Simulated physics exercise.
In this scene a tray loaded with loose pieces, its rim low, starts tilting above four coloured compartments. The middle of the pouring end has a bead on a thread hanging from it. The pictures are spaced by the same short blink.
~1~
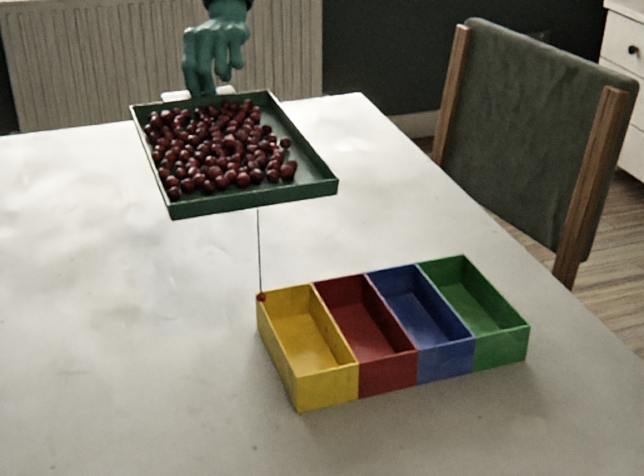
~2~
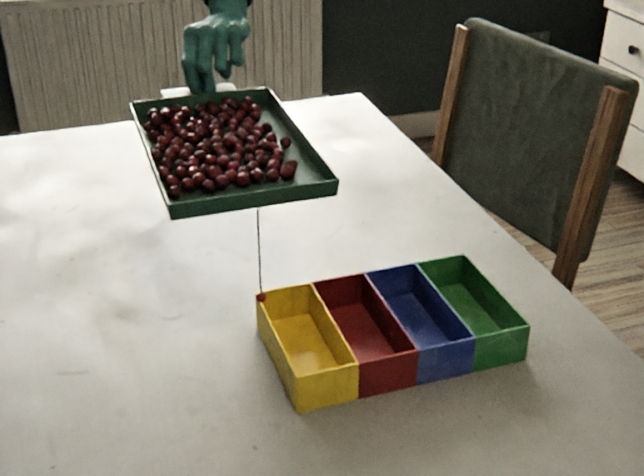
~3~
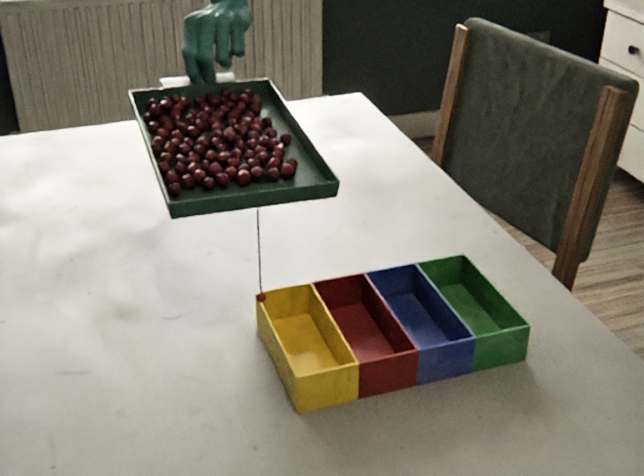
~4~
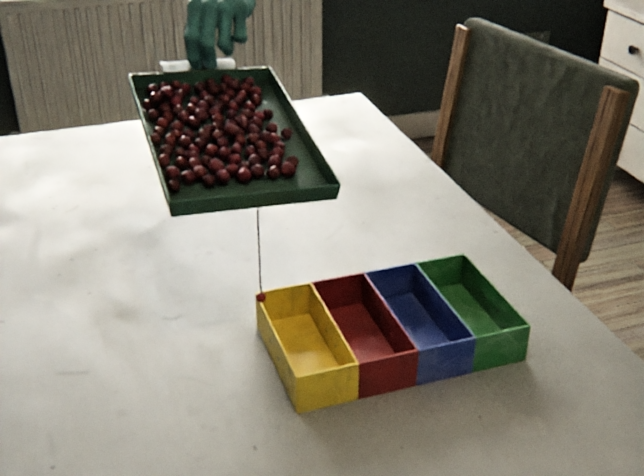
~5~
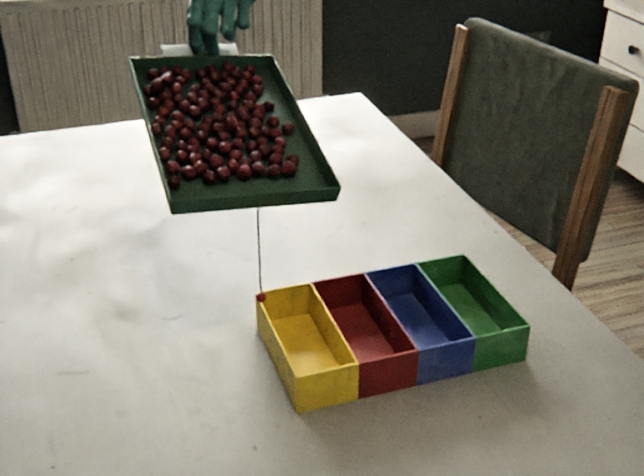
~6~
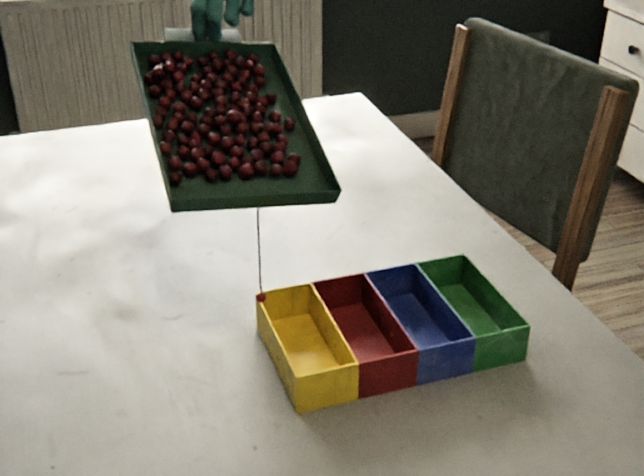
Above a pale table, a gloved hand steadily raises the far end of a cherry-filled tray.
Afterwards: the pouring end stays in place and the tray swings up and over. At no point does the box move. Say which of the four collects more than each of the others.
The red one collects the most.
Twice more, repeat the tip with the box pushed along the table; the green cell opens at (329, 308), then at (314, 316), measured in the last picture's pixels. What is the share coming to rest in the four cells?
Roughly 50% on the first try and 40% on the second.
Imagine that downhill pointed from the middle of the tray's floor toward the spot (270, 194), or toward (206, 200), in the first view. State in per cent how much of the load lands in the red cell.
I'd say roughly 30 percent with the first slope, 0 percent with the other.
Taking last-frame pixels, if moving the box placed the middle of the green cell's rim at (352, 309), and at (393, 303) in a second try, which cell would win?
The cell in green, and then that blue cell.
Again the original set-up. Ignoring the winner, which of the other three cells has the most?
Ranked second: Yellow.
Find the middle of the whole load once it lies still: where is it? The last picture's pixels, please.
Near (351, 363), more or less.
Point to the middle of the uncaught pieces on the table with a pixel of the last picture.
Near (298, 441).
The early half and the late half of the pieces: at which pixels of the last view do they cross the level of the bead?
About (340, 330), and after that about (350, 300).
Soon, tray tipped steeply; all on the tray.
A while on, tray tipped past a quarter turn; all on the tray.
Towards the end, tray tipped past a quarter turn; about half in the red cell; about a quarter in the yellow cell; a small part in the blue cell; about a quarter falling or outside the box.
Finally, tray tipped past a quarter turn; about half in the red cell; about a quarter in the yellow cell; a small part in the blue cell; none in the green cell; about a quarter outside the box.
